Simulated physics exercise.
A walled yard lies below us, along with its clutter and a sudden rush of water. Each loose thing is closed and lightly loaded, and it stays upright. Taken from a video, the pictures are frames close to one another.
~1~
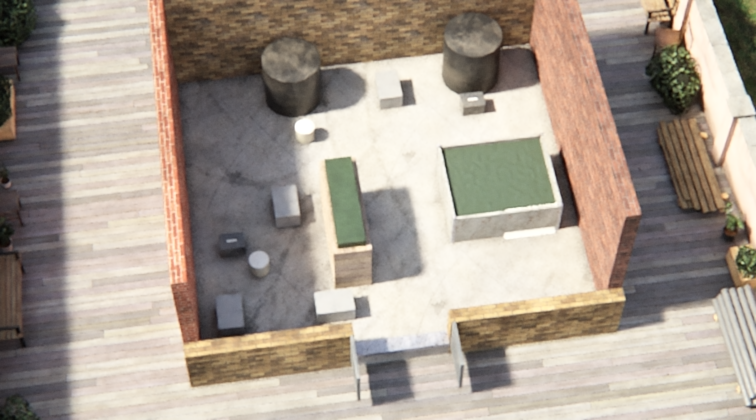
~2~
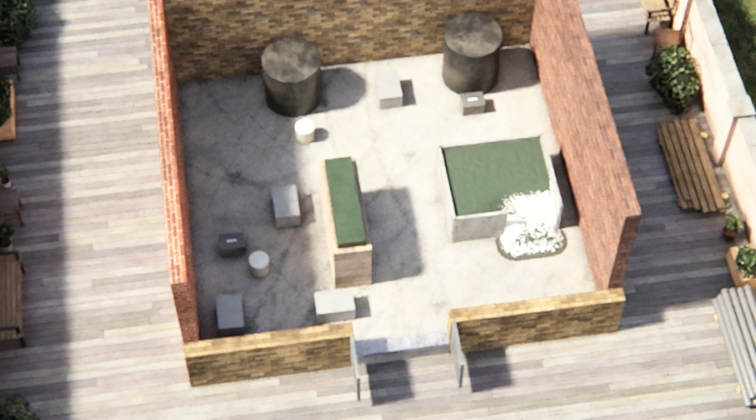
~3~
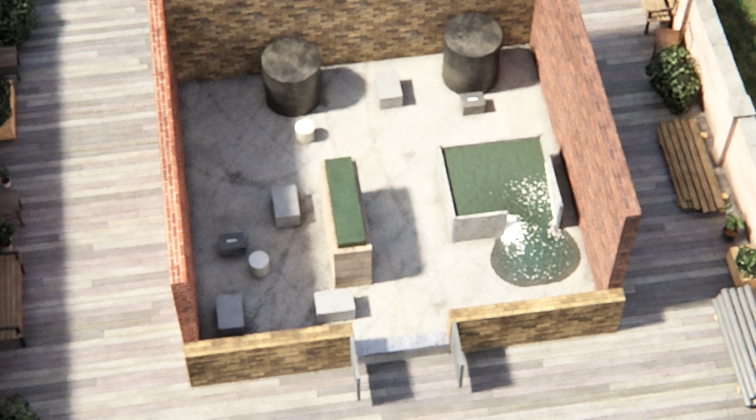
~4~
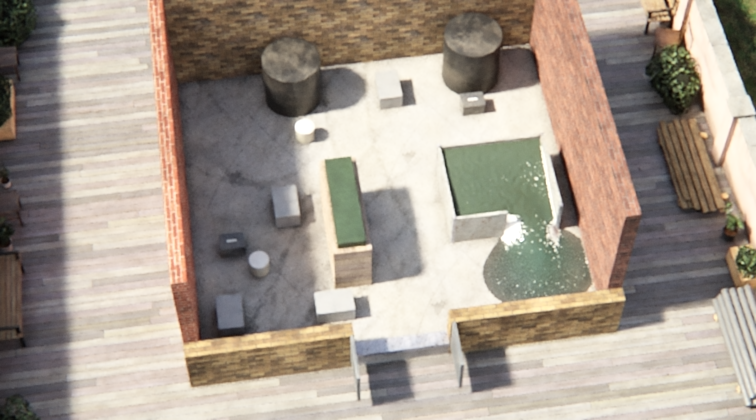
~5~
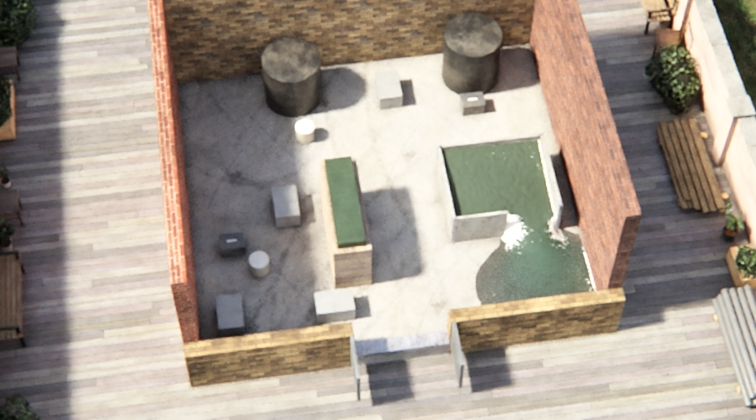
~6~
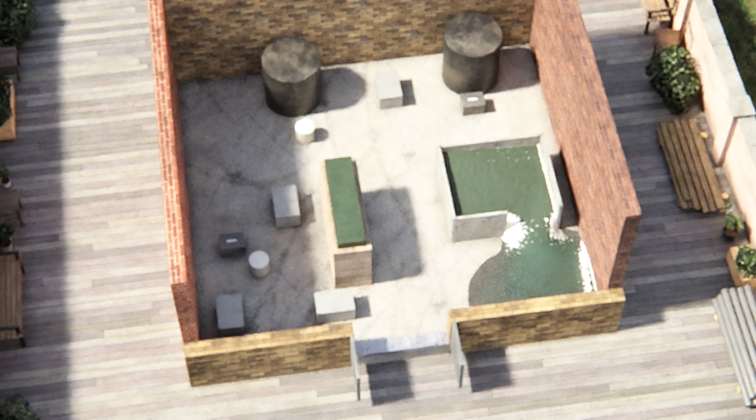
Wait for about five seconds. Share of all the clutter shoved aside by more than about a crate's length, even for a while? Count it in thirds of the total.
Smaller than a third.
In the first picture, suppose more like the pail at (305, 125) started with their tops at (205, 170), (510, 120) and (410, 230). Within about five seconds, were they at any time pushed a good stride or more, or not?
First remains in place, second remains in place, third driven off.
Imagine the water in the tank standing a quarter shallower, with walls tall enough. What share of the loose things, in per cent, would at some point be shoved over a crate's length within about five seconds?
Share moved: 10 in a hundred.
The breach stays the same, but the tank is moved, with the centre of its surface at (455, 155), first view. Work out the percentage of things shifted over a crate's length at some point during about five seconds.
Around 10 in a hundred.
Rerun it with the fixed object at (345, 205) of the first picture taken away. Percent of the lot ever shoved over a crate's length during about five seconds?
Share estimate: Around 40 %.
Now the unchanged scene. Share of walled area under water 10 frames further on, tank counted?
My figure is about 25 percent.
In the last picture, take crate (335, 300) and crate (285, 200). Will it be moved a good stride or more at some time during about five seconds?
Taking them in turn, the first covered the distance and the second fell short.
A moment on, 0 of 8 are well off their spots; 0 afloat.
Next, 0 of 8 are well off their spots; 0 afloat.
Later, 1 of 8 are well off their spots; 1 afloat.
In the end, 2 of 8 are well off their spots, and 2 have been at some point; 2 afloat.
